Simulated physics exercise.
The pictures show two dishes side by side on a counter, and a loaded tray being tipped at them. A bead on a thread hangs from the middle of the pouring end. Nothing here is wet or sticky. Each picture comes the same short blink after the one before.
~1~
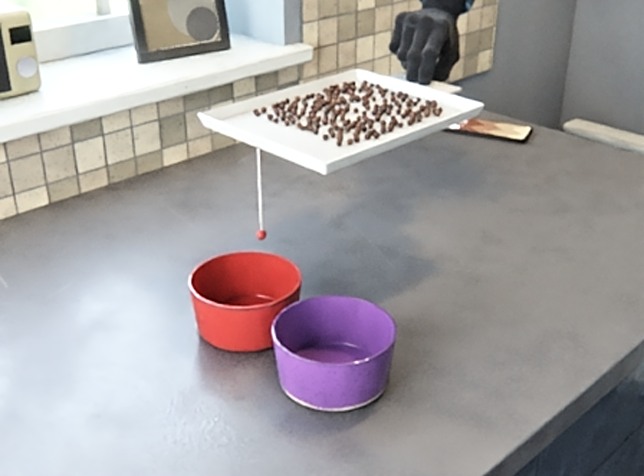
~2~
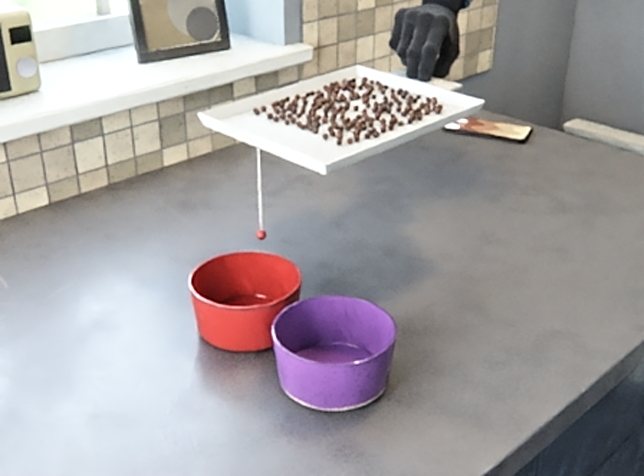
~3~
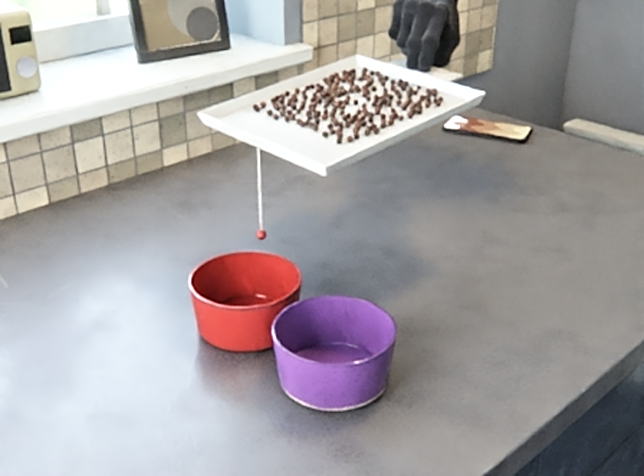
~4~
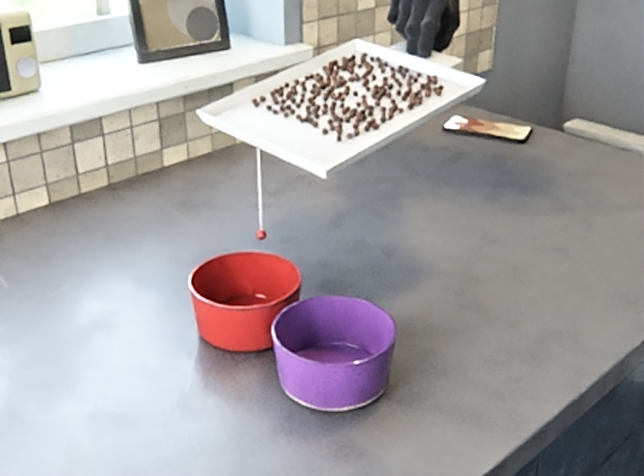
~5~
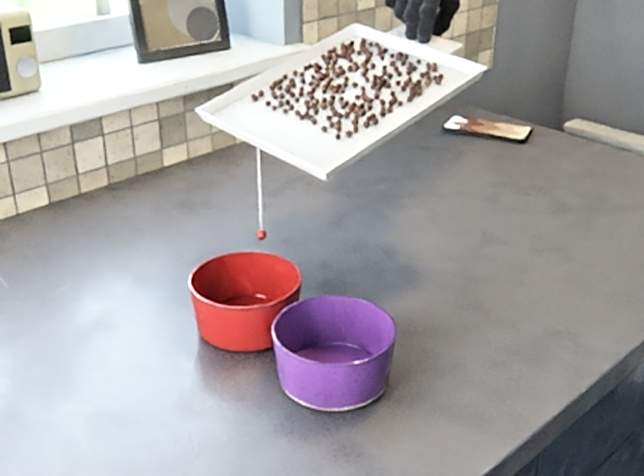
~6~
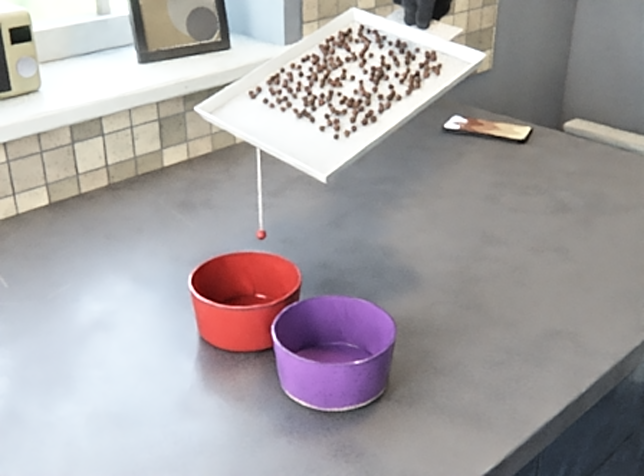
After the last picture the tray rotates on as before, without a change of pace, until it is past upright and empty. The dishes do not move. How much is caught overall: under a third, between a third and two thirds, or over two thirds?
Together they catch from one third to two thirds.
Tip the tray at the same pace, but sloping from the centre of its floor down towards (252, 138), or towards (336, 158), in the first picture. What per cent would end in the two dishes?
Near 10 % and 20 %.
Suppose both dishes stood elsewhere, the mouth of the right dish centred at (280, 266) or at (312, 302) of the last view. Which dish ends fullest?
At the first place the right dish, at the second the right dish.
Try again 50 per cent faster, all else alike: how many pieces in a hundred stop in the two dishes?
It comes to 60 per cent or so.
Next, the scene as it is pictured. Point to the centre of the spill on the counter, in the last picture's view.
At about (326, 330).
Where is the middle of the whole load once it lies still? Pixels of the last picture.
Around (285, 330).
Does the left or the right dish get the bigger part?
More ends in the dish on the left.
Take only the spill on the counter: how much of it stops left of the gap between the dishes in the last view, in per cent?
About 10 per cent.
Soon after the last picture, tray tipped steeply; about half on the tray; a small part in the right dish; a small part in the left dish; a small part outside both; about a quarter in the air.
A little later, tray tipped right over; a small part on the tray; a small part in the right dish; about a third in the left dish; about a third outside both; a small part in the air.
Later still, tray tipped past a quarter turn; a small part in the right dish; about half in the left dish; about half outside both.
At rest, tray tipped past a quarter turn; a small part in the right dish; about half in the left dish; about half outside both.
